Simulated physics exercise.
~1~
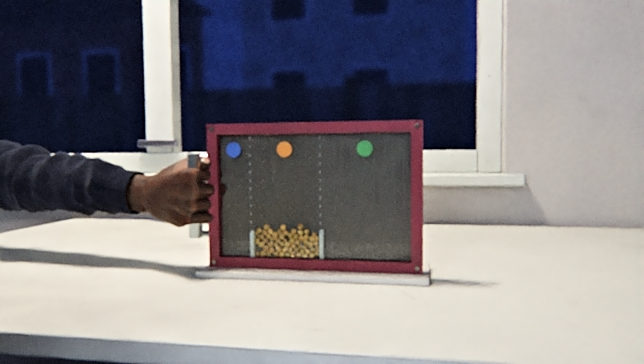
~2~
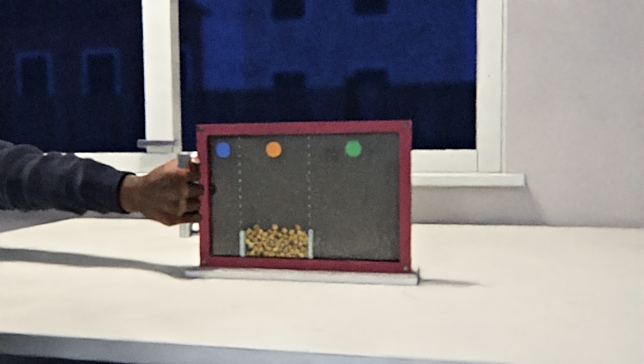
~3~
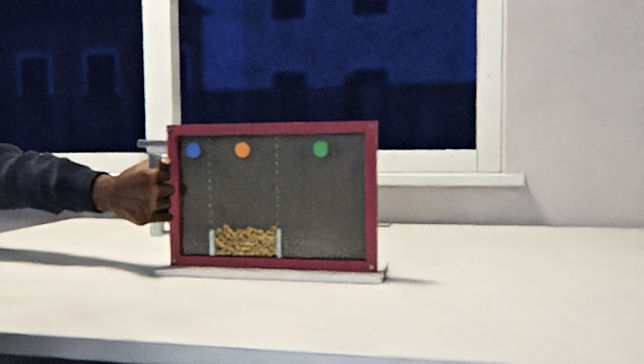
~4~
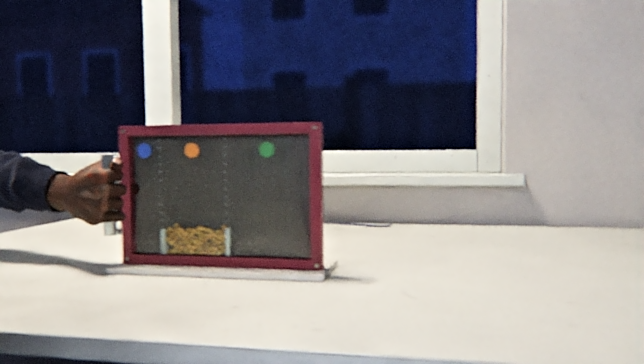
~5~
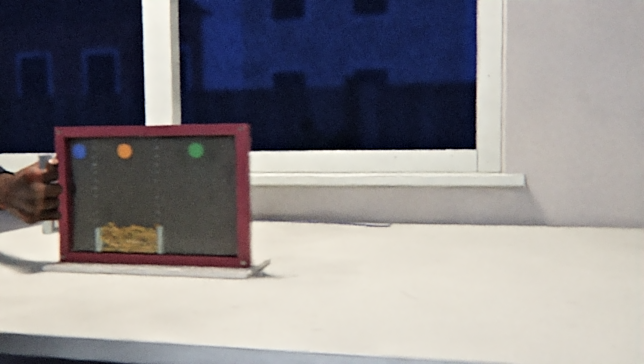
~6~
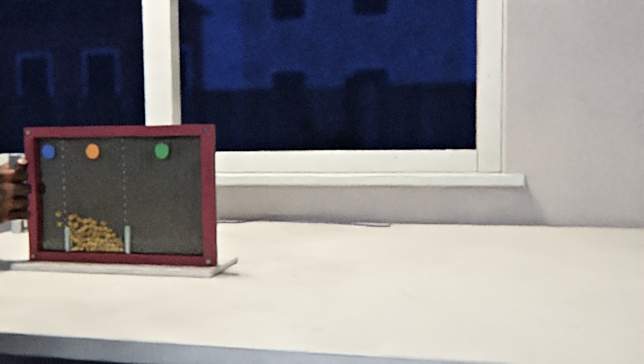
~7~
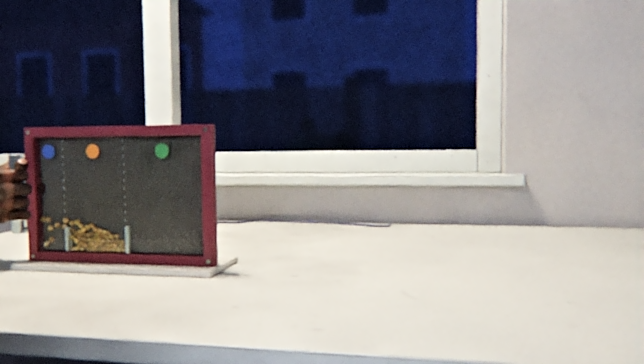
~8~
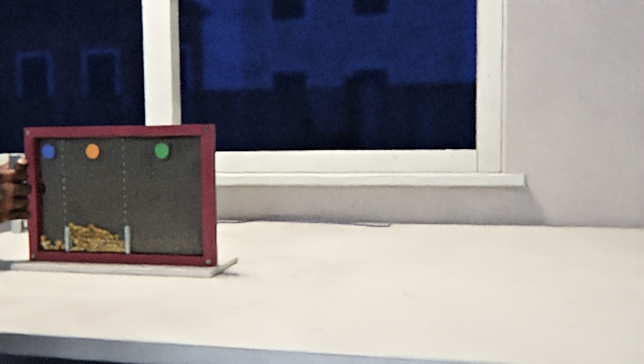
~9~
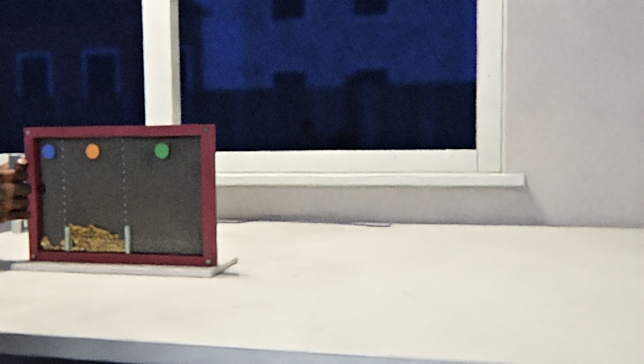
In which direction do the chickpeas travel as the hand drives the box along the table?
The chickpeas travel to the left along with the box.
